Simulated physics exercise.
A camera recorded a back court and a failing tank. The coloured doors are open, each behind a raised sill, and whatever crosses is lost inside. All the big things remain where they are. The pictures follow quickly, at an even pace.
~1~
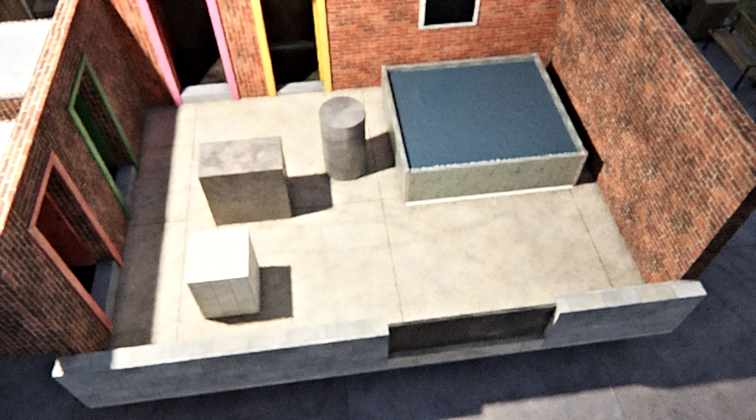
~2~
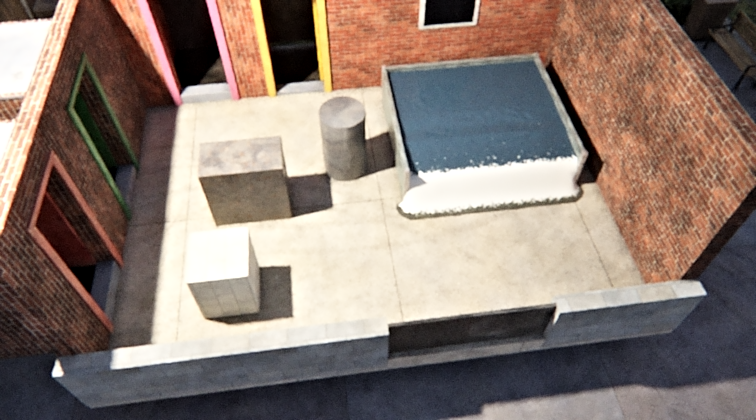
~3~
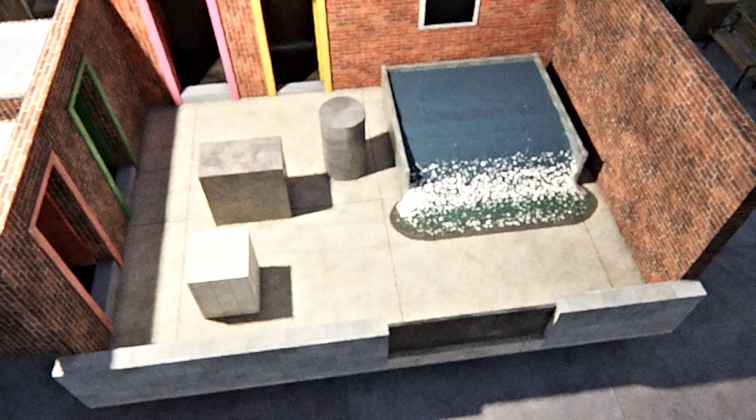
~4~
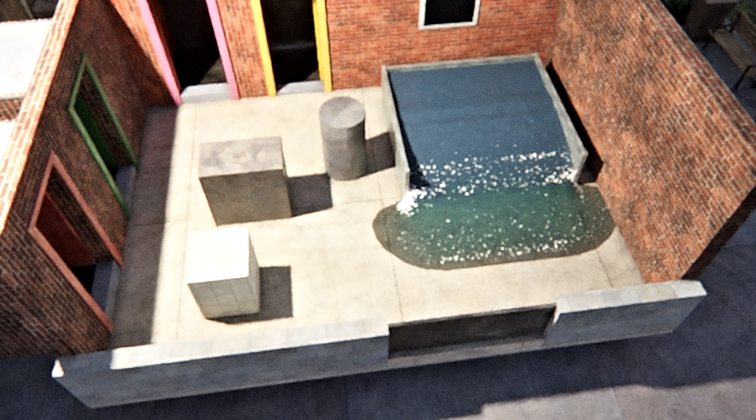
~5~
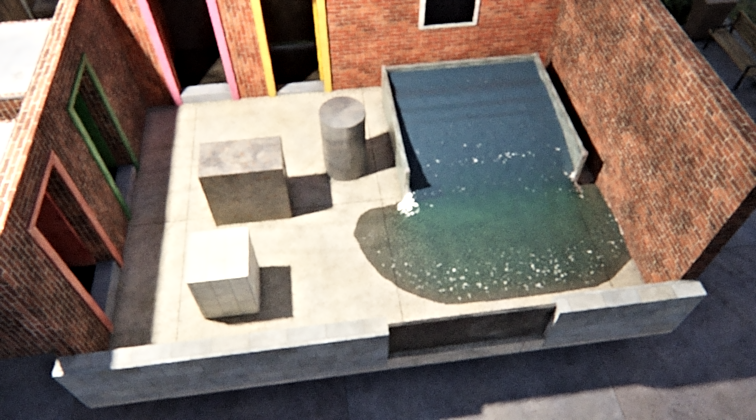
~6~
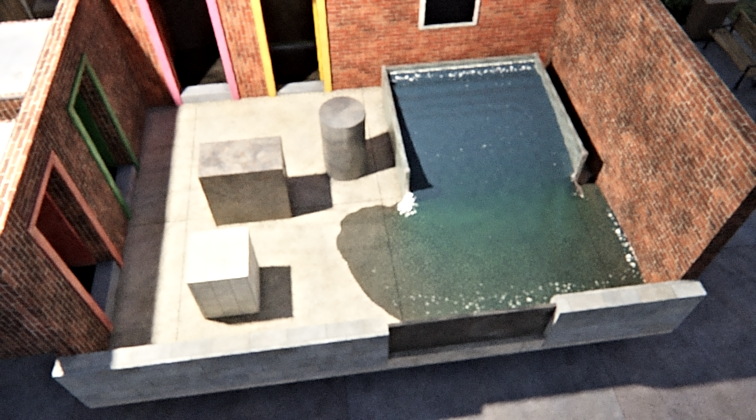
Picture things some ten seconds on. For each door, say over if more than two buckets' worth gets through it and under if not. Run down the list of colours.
I expect the pink door to see two buckets at most, I expect the yellow door to see over two buckets, I expect the red door to see two buckets at most, I expect the green door to see two buckets at most.
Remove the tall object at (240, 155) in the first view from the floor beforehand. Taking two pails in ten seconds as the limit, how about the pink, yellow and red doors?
One by one: Pink is over; yellow lets more in; red lets less in.
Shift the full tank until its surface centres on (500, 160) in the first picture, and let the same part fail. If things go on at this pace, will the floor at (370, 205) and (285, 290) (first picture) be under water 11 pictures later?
Point 1: Not wet; point 2: Soaked through.
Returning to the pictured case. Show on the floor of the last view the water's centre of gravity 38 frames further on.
Close to (372, 204).
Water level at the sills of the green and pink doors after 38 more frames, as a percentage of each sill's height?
In order: Roughly 70 and 90 in a hundred.
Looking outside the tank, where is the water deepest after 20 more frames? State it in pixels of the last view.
I'd say near (104, 378).
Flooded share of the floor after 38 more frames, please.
About 95 %.
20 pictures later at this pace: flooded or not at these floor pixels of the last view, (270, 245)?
I'd say drenched there.
A moment on, water covers 30 % of the floor; the pink door not reached, the yellow door not reached, the red door not reached, the green door not reached.
Next, water covers 40 % of the floor; the pink door not reached, the yellow door not reached, the red door not reached, the green door not reached.
Then, water covers 55 % of the floor; the pink door not reached, the yellow door not reached, the red door wet at the sill, nothing in, the green door not reached.
Later, water covers 95 % of the floor; the pink door wet at the sill, nothing in, the yellow door under two buckets in, the red door wet at the sill, nothing in, the green door wet at the sill, nothing in.
In the end, water covers 100 % of the floor; the pink door wet at the sill, nothing in, the yellow door far over two buckets in, the red door wet at the sill, nothing in, the green door wet at the sill, nothing in.
